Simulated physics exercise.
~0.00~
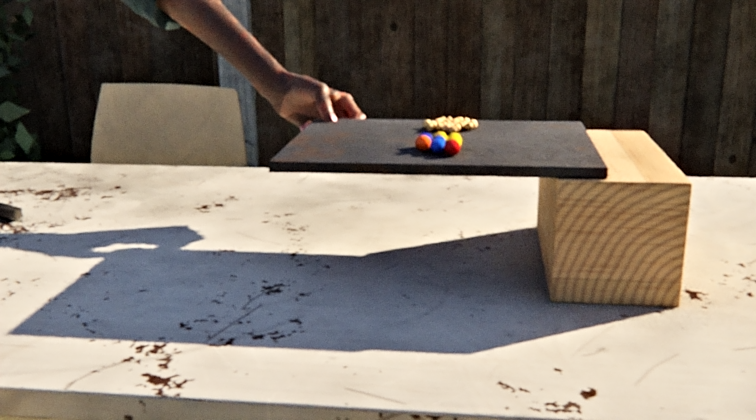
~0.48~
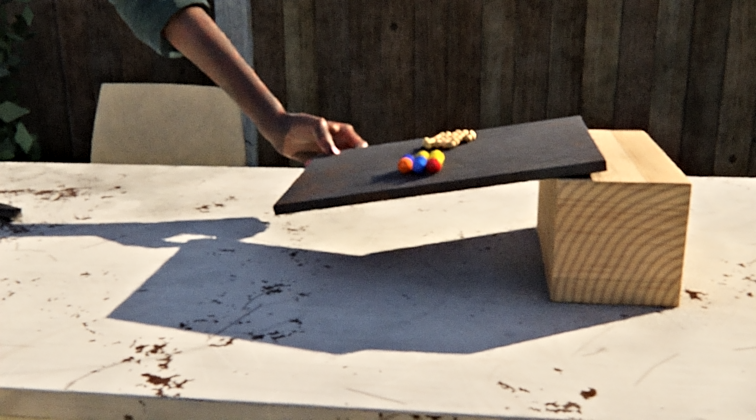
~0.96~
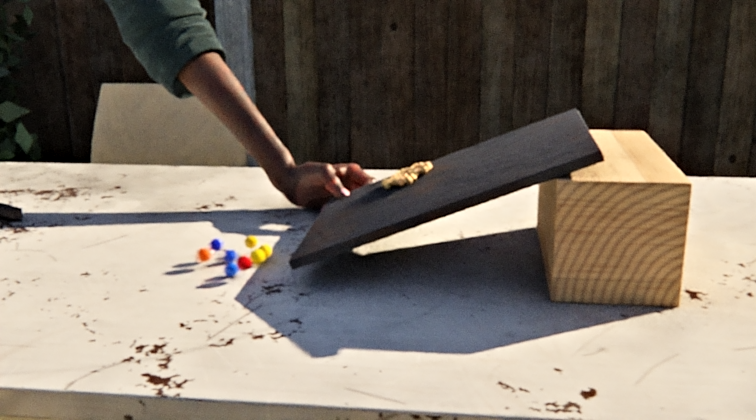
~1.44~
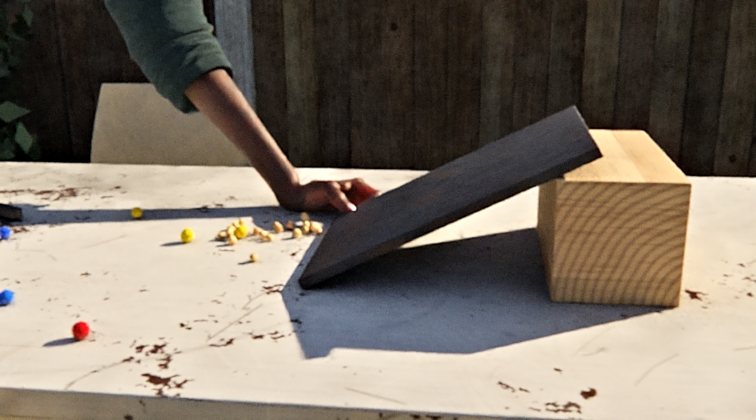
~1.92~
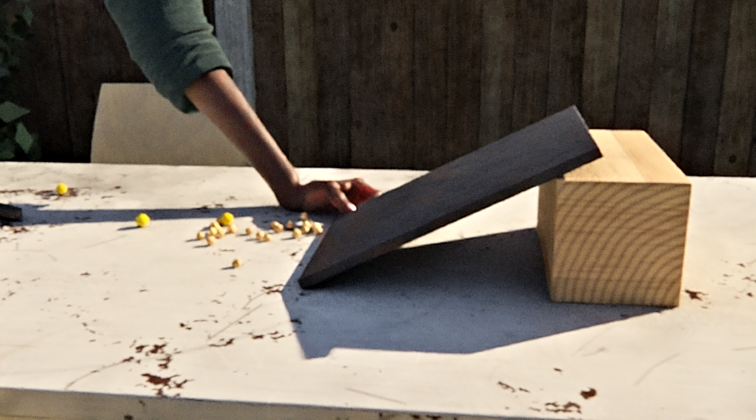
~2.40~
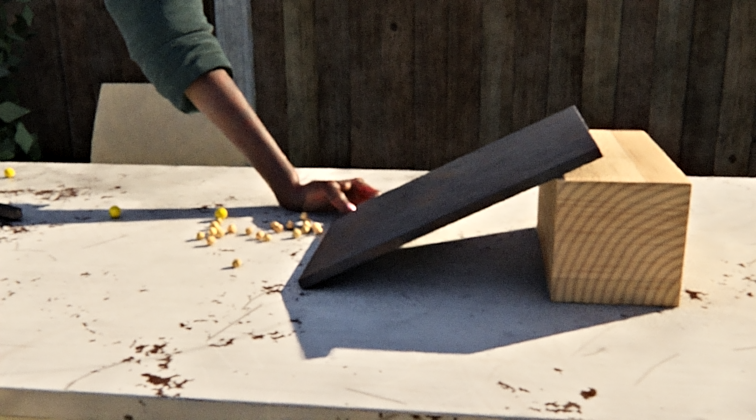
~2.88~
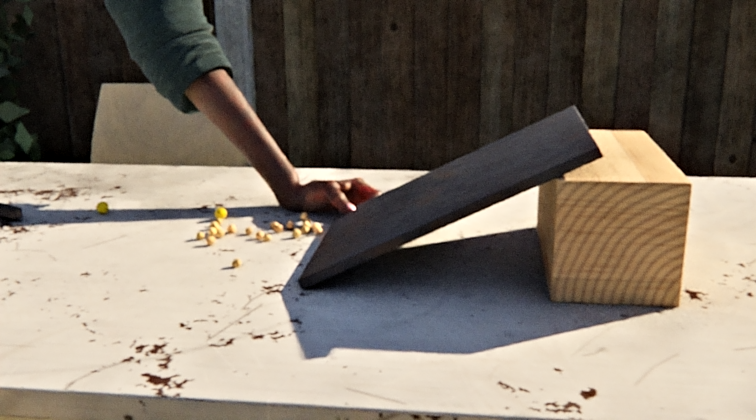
The clip opens on a dark board bridging from a wooden block to a person's hand above a weathered white table, carrying a cluster of colourful balls in front of a pile of small tan pieces. The hand lowers the left end, and both groups begin shifting down the slope. The balls roll off first and scatter leftward, while the tan pieces slide after them. As the board's end settles on the table, the tan pieces spill out near its foot. Most of the balls roll out of view, leaving two yellow ones beyond or beside the tan pieces, which lie still.
